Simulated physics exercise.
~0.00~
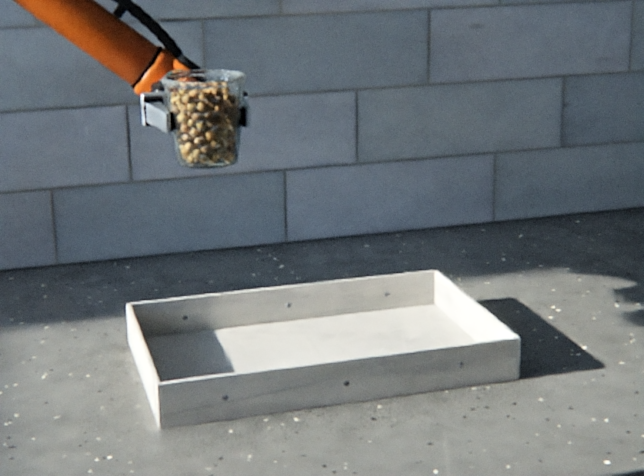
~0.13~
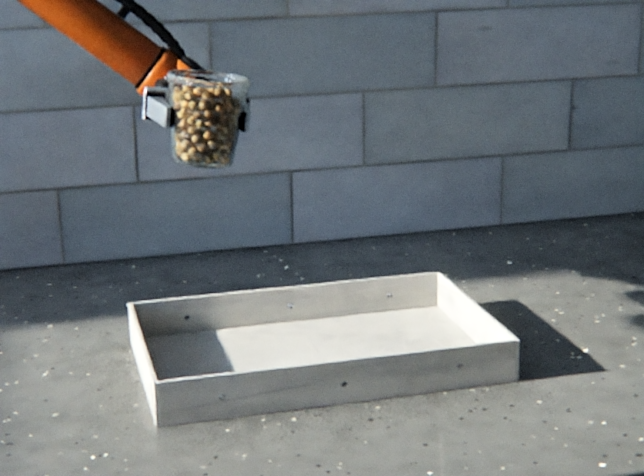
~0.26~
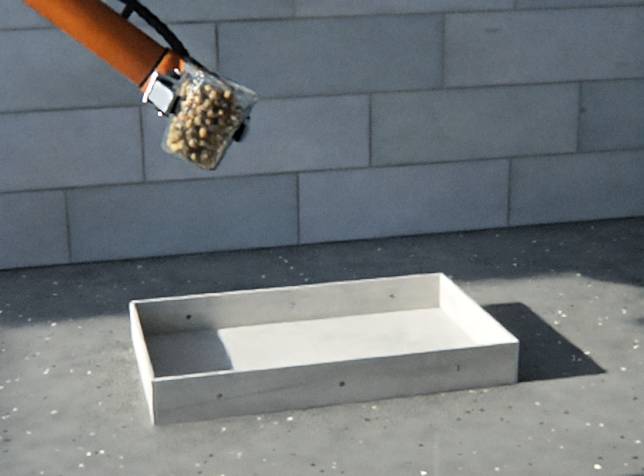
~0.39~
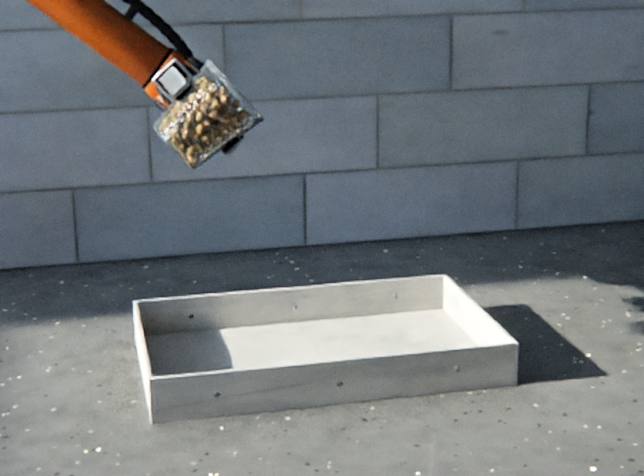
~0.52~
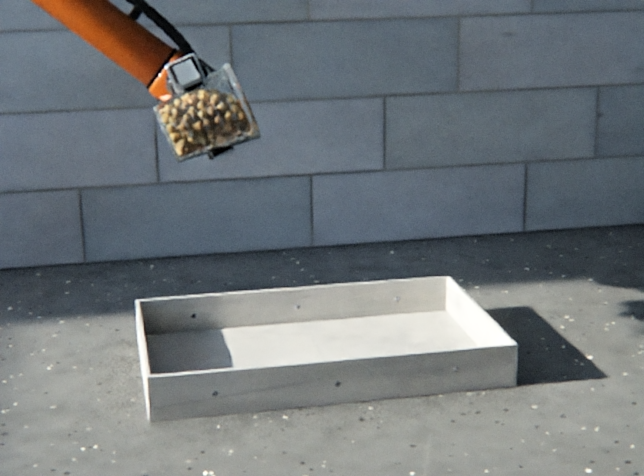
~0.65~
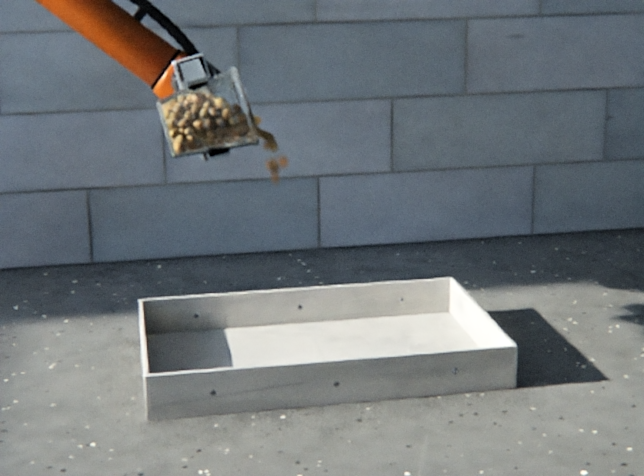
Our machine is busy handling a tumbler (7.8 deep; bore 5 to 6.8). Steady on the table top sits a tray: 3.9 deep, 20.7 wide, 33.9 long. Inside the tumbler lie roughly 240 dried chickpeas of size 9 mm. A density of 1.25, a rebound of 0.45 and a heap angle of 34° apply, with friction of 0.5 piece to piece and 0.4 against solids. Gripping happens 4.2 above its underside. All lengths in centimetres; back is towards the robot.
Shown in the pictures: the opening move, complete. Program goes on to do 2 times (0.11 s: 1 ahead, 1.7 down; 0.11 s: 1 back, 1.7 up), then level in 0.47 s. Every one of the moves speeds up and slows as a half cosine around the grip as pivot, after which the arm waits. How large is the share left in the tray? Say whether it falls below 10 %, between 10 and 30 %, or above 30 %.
It falls between 10 and 30 %.
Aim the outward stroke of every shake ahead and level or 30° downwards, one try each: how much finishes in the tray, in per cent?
First try about 40 %, second try about 30 %.
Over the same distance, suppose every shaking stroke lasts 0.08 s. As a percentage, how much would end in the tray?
Estimate for that case: 20 %.
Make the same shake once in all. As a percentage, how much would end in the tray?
15 per cent.
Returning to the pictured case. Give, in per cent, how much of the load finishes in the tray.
Some 15 percent.
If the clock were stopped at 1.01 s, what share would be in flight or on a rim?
3 %.
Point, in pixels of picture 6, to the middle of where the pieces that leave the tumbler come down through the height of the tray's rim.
Close to pixel (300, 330).
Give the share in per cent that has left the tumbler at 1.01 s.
Roughly 10 percent is out.
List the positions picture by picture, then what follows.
In the first frame, tumbler middle at (206, 121), level; upper third of the load around (205, 99), from x 175 to 235, top at y 85; 237 in the tumbler.
In the second frame, tumbler middle at (206, 121), tilted 7° forward; upper third of the load around (207, 100), from x 175 to 235, top at y 90.
In the third frame, tumbler middle at (205, 120), tilted 26° forward; upper third of the load around (208, 100), from x 170 to 240, top at y 80.
In the fourth frame, tumbler middle at (204, 120), tilted 50° forward; upper third of the load around (209, 102), from x 165 to 245, top at y 80.
In the fifth frame, tumbler middle at (204, 119), tilted 69° forward; upper third of the load around (209, 105), from x 165 to 250, top at y 90.
In the sixth frame, tumbler middle at (204, 118), tilted 76° forward; upper third of the load around (201, 110), from x 165 to 285, top at y 95; 228 in the tumbler, 9 in flight or on a rim.
By 1.01 s, tilted 76° forward, highest piece 26 above the table; 208 in the tumbler, 21 in the tray, 8 in flight or on a rim.
By 1.38 s, tilted 25° forward, highest piece 28 above the table; 196 in the tumbler, 41 in the tray.
By 1.76 s, level, highest piece 29 above the table; 196 in the tumbler, 41 in the tray.
By 2.81 s, level, highest piece 29 above the table; 196 in the tumbler, 41 in the tray.
Final count, 196 in the tumbler, 41 in the tray. That is 17 % in the tray.
